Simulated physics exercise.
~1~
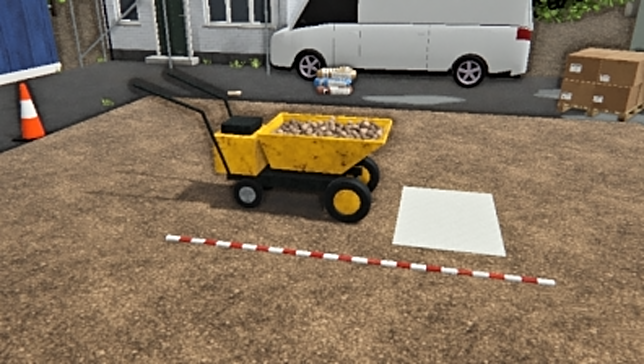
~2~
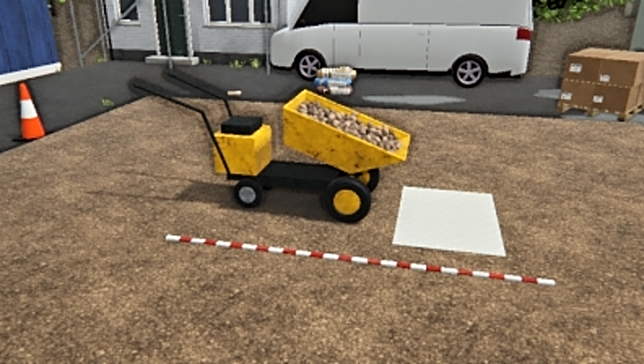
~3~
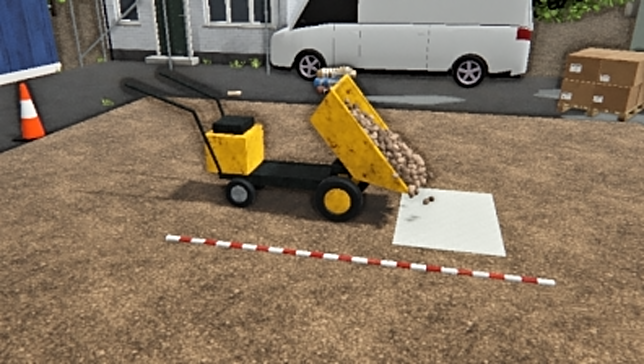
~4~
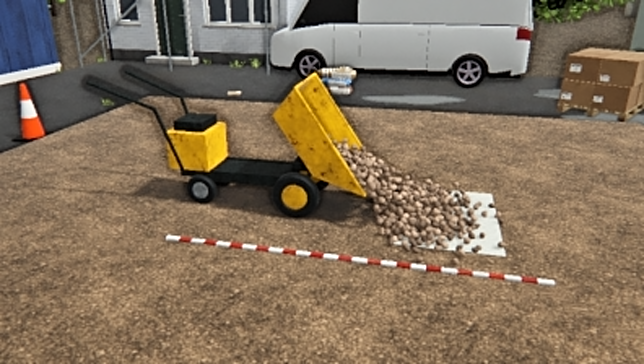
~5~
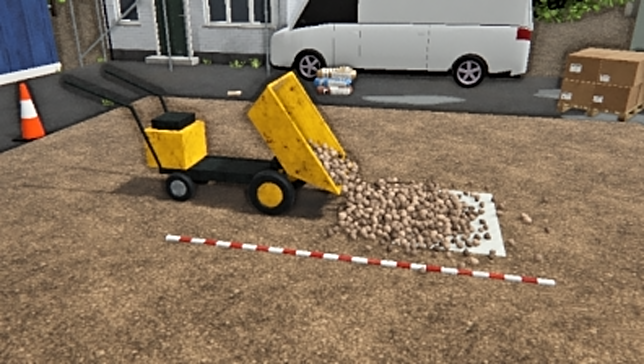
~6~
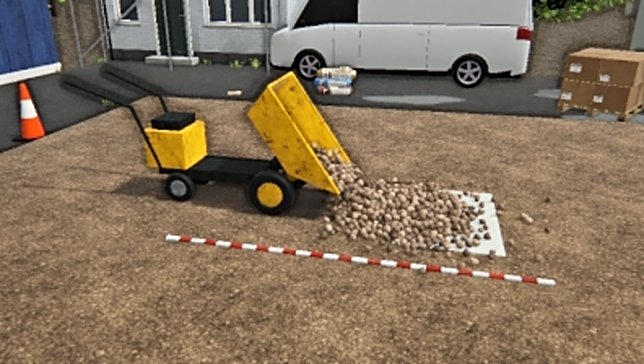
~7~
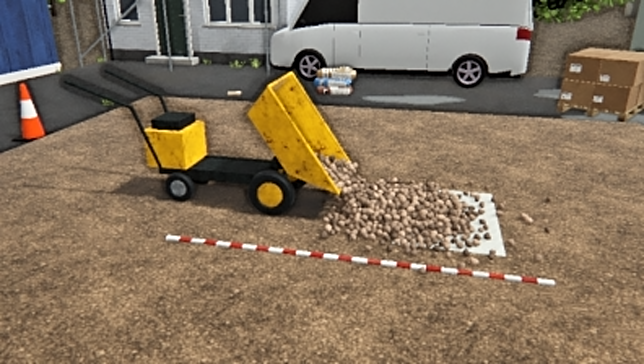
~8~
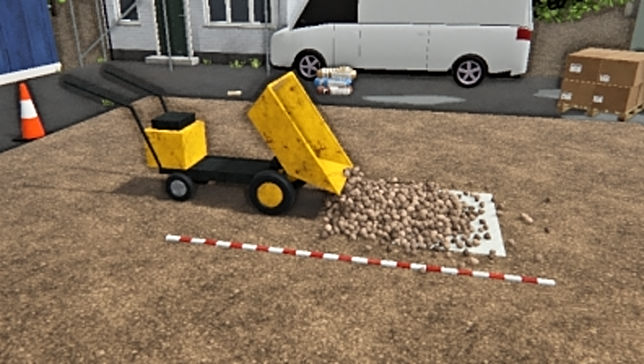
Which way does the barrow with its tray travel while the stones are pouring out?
It moves to the left, backing away from the white sheet as the stones pour out.
